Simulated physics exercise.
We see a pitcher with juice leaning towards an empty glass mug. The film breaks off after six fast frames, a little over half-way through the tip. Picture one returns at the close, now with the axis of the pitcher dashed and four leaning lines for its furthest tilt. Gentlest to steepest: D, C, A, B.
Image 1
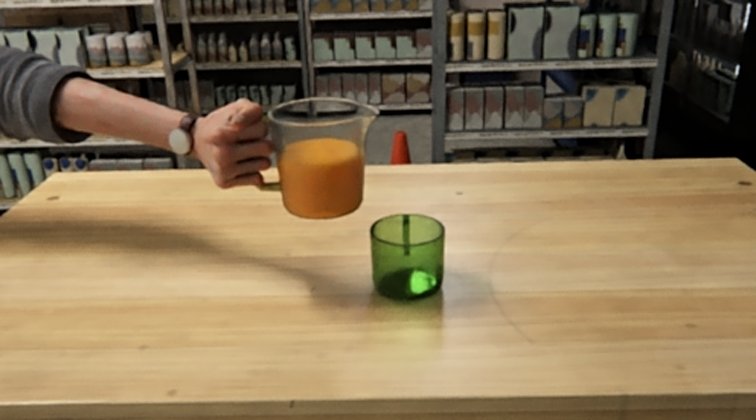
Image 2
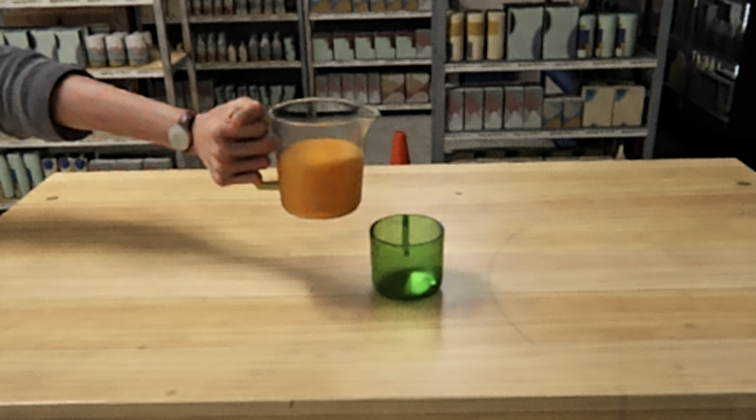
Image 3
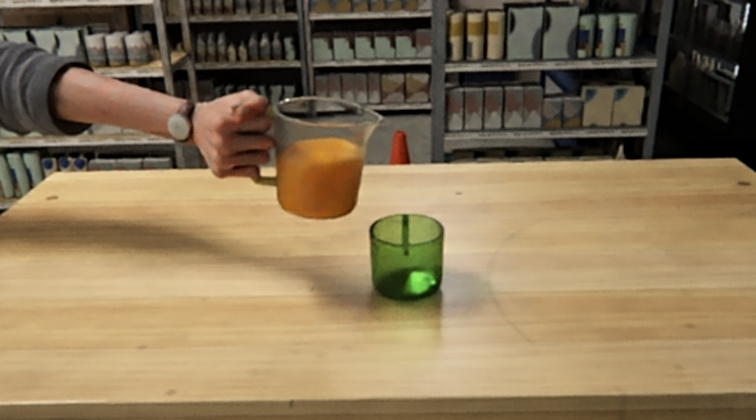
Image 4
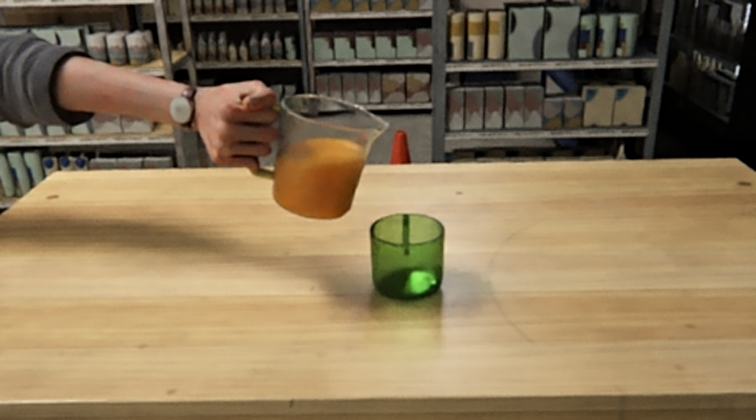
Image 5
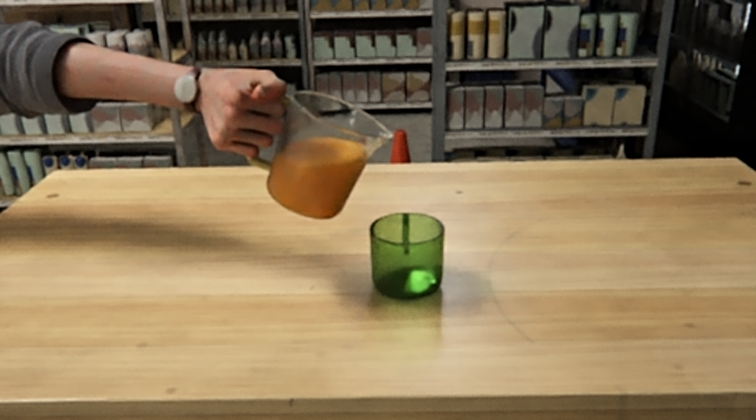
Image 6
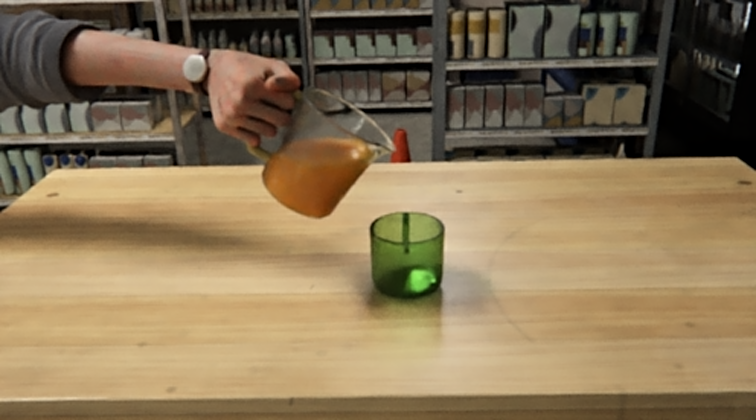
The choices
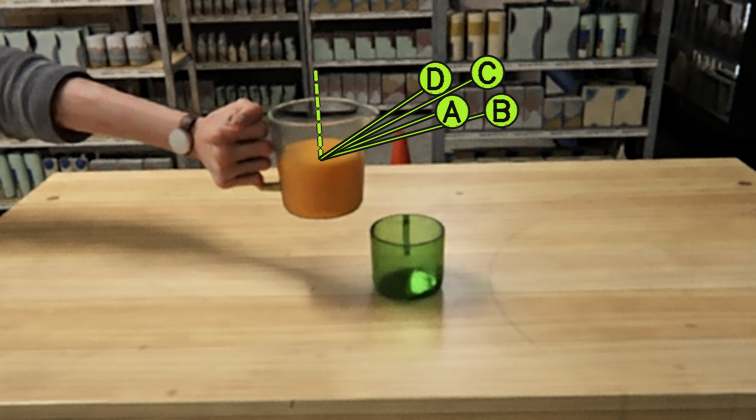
A hand tilts a clear pitcher of orange juice rightward above an empty green glass.
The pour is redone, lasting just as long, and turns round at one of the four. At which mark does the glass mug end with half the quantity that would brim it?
Take A.
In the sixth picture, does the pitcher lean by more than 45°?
No.
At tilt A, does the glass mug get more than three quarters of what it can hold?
No, less.
In lime, A at (434, 114); B at (484, 114); C at (472, 79); D at (422, 90).
With A, the glass mug ends with about 53 % of what it can hold.
With B, the glass mug ends with about 66 % of what it can hold; 4 % of the juice is spilt.
With C, the glass mug ends with about 38 % of what it can hold.
With D, the glass mug ends with about 25 % of what it can hold.
